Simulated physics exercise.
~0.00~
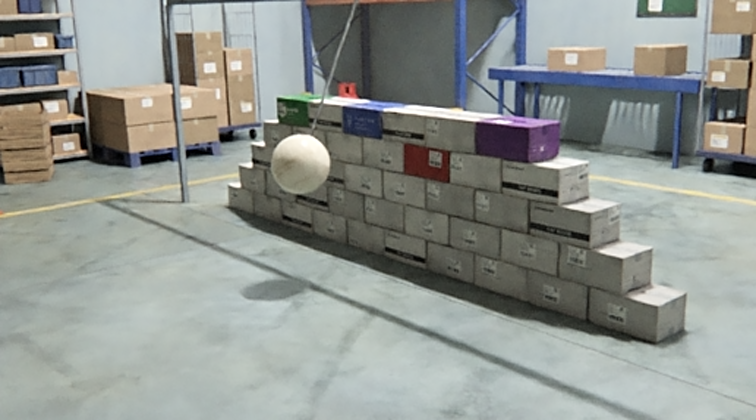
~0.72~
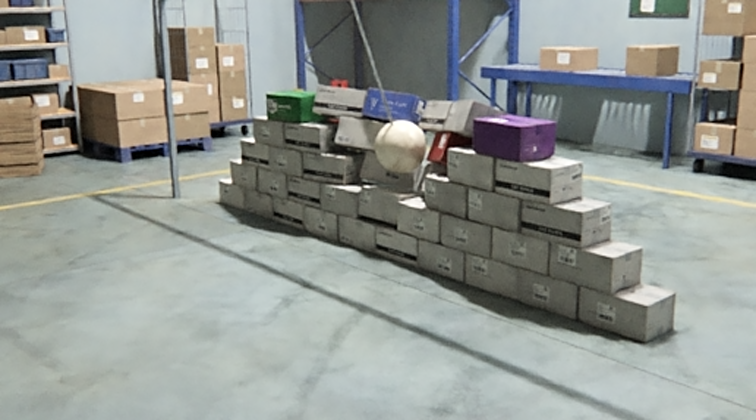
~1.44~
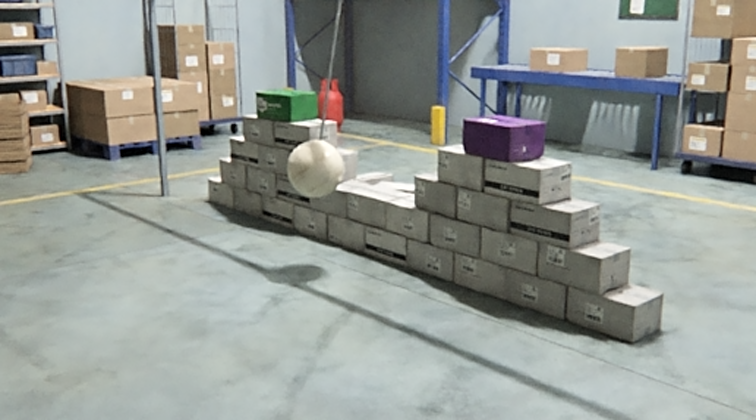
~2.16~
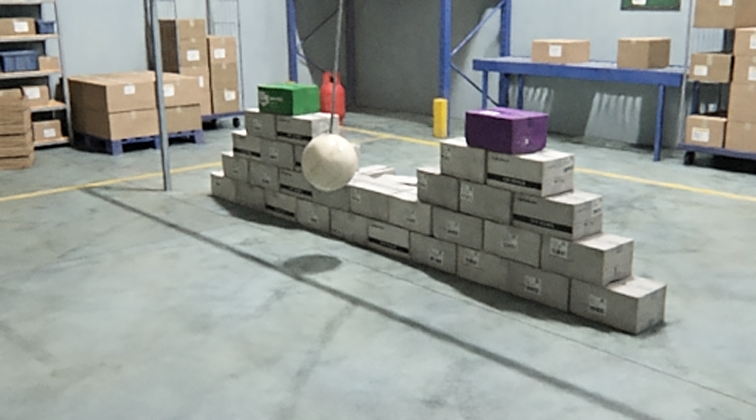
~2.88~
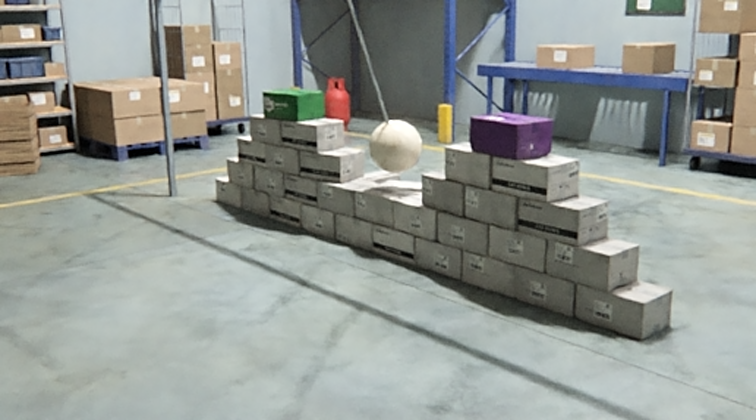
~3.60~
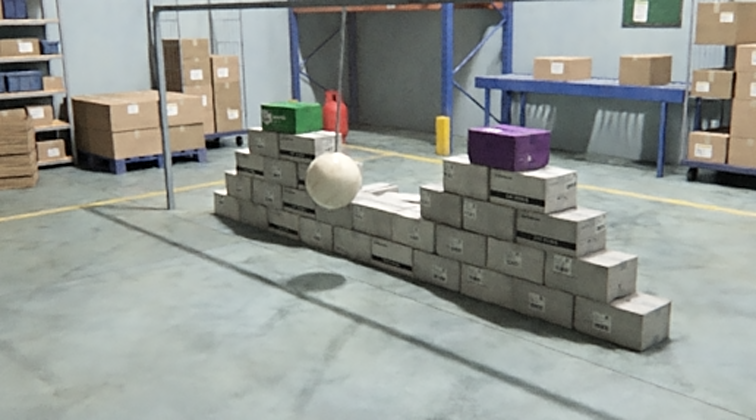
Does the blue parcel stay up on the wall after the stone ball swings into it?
No, the blue parcel tips as the ball hits and comes down with the upper middle of the wall, leaving a gap where it stood.
